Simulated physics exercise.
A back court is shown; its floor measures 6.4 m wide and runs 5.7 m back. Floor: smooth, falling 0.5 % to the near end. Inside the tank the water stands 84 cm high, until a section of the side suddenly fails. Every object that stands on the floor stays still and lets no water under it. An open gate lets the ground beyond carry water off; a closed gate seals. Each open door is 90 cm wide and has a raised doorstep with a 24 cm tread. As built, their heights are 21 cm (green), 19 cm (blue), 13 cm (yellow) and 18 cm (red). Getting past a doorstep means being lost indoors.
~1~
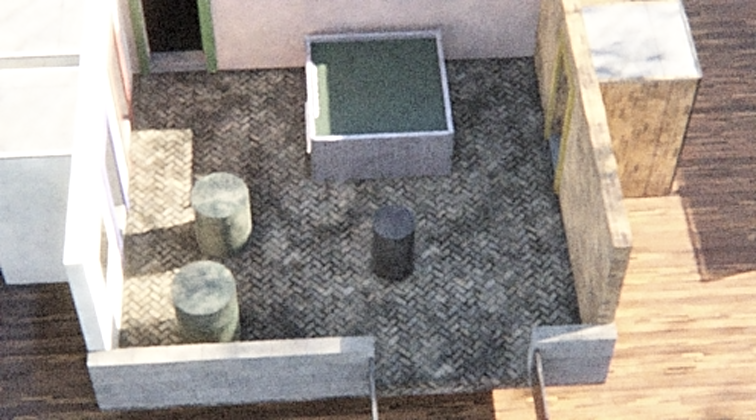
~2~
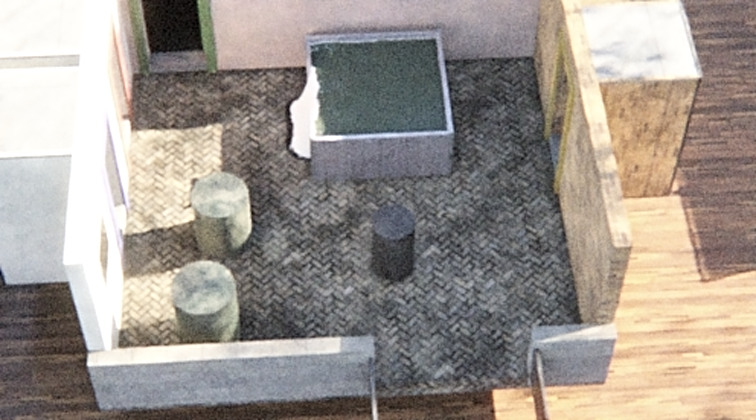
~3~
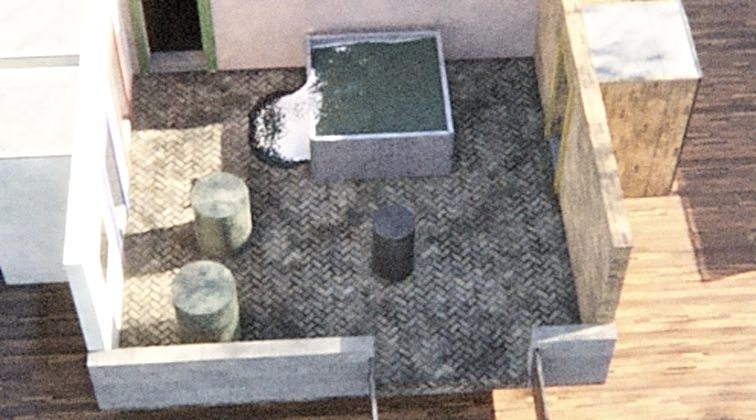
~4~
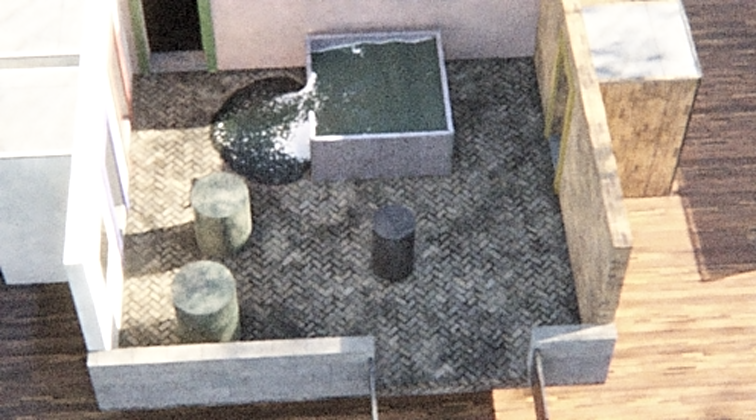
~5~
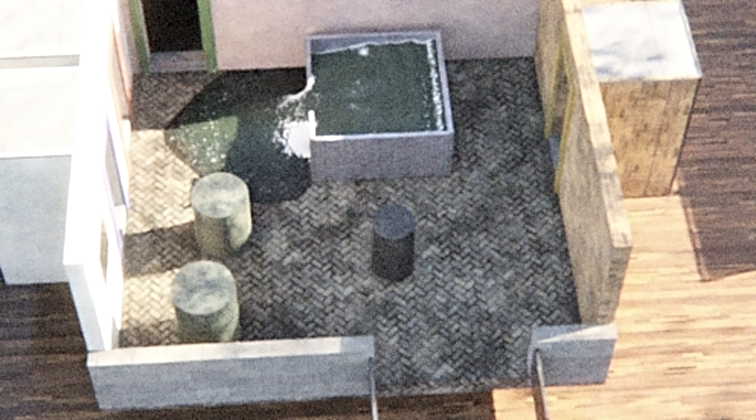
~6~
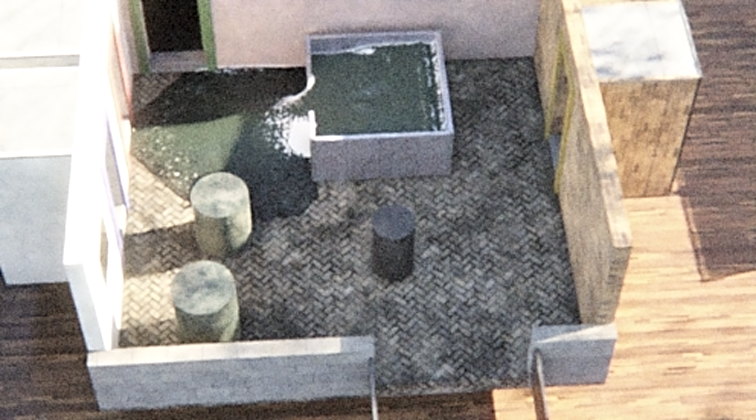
In a small walled courtyard, water burst through the left side of a raised tank, foamed onto the brick floor, and spread left in a dark, widening pool toward the wall and the nearer round block.
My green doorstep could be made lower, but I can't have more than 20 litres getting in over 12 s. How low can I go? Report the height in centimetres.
You could bring it down to roughly 28 cm.
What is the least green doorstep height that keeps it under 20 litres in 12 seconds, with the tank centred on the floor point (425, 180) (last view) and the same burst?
Some 24 cm.
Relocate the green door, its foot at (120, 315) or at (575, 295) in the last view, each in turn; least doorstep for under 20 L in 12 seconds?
About 22 and 9.0 cm.
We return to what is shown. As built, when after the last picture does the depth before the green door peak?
Roughly at 1.8 s.
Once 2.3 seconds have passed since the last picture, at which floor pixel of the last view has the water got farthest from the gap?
Close to pixel (118, 383).
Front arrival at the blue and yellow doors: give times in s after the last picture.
Blue 0.4 s, yellow 6.5 s.
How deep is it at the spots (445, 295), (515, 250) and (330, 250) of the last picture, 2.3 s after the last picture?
Close to 0, 0 and 1 cm, one after the other.
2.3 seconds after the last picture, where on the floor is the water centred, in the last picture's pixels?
(276, 155).
Then, 0.7 s after the last picture water covers 25 % of the floor, deepest (56 cm) near (133, 78); 22 cm at the green door, 0 litres in over its 21 cm doorstep.
Then, 2.3 s after the last picture water covers 40 % of the floor, deepest (30 cm) near (307, 131); 27 cm at the green door, 48 litres in over its 21 cm doorstep.
Then, 11.3 s after the last picture water covers 100 % of the floor, deepest (14 cm) near (406, 66); 7 cm at the green door, 62 litres in over its 21 cm doorstep.
At the green door as built, the water peaked near 32 cm, 1.7 s after the last picture.
Run again over the same 12 s with other heights there, 28 litres in over 26 cm, 6 litres over 35 cm. The limit of 20 litres is kept from about 28 cm up.
